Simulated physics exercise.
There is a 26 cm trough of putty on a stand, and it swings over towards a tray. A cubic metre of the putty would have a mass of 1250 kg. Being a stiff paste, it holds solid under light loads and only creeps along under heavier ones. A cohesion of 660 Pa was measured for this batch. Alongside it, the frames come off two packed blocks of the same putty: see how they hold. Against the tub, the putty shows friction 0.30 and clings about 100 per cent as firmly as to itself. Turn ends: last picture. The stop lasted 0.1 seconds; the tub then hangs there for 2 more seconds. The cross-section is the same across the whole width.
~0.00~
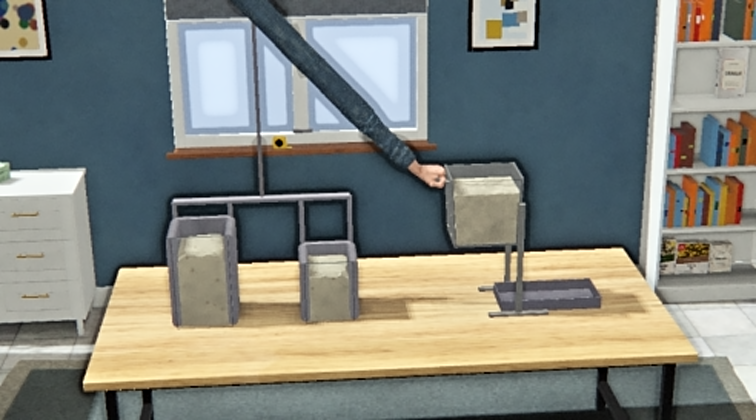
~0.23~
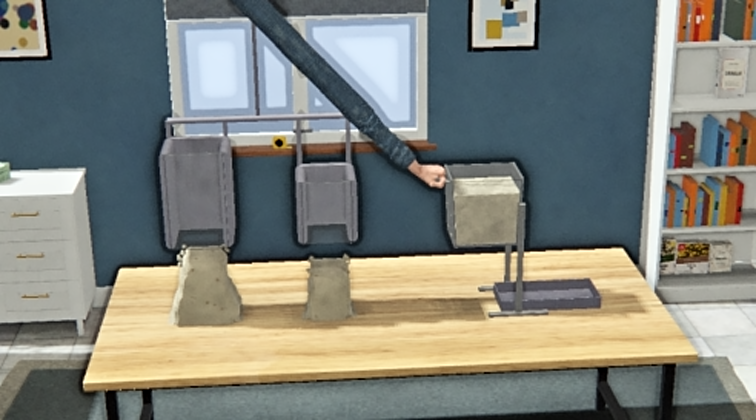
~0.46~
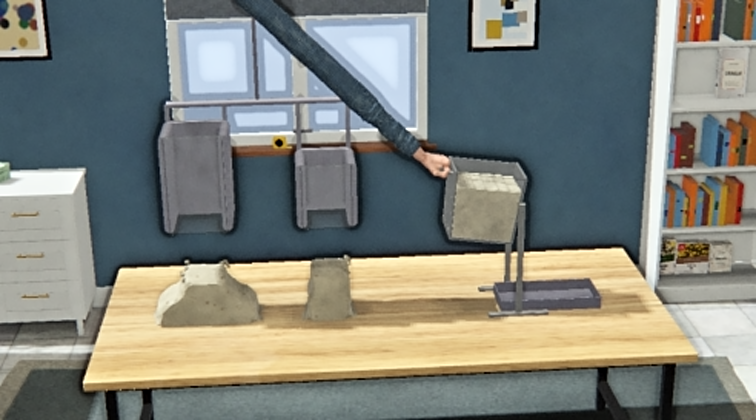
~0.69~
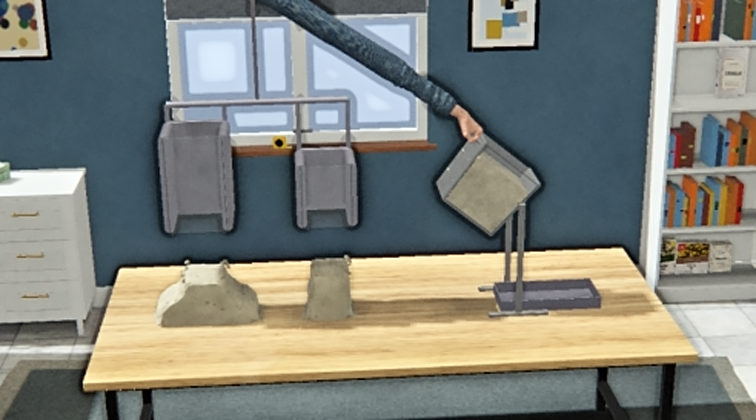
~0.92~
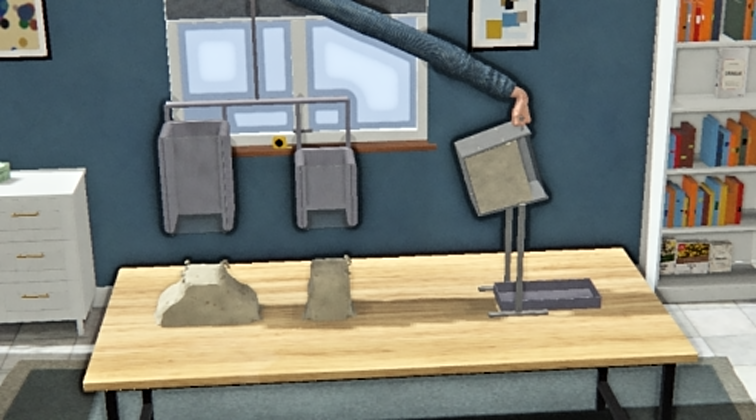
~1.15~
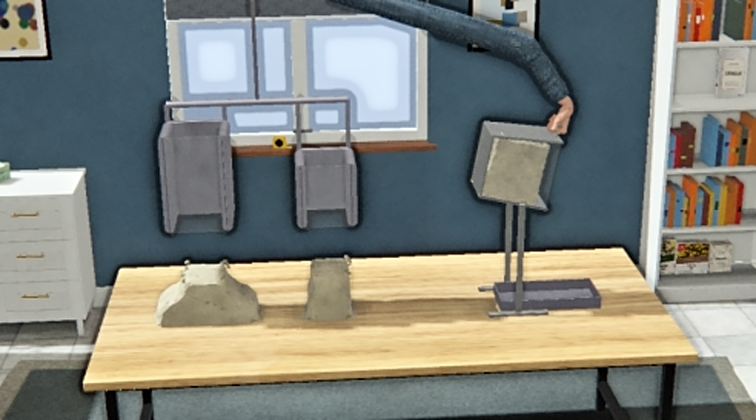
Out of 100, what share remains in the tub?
43 out of 100.
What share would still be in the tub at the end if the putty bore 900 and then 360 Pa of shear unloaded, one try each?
First 60 %, second 30 %.
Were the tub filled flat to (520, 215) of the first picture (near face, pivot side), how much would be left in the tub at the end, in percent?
I'd say close to 95 % stays in the tub.
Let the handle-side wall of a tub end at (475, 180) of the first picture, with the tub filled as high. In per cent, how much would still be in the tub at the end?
I'd say around 100 percent would remain in the tub at the end.
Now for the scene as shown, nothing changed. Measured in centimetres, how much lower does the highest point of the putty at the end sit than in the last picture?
About 15 cm.
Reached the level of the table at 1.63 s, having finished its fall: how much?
0 per cent.
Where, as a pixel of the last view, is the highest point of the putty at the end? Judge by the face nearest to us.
It ends up highest close to (508, 176).
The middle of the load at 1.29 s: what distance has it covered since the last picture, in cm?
I'd estimate roughly 5 centimetres.
After 1.29 s, the tub is at 101 degrees and holds 99 %.
After 1.46 s, the tub is at 101 degrees and holds 65 %.
After 1.63 s, the tub is at 101 degrees and holds 44 %.
After 1.80 s, the tub is at 101 degrees and holds 43 %.
After 3.15 s, the tub is at 101 degrees and holds 43 %.
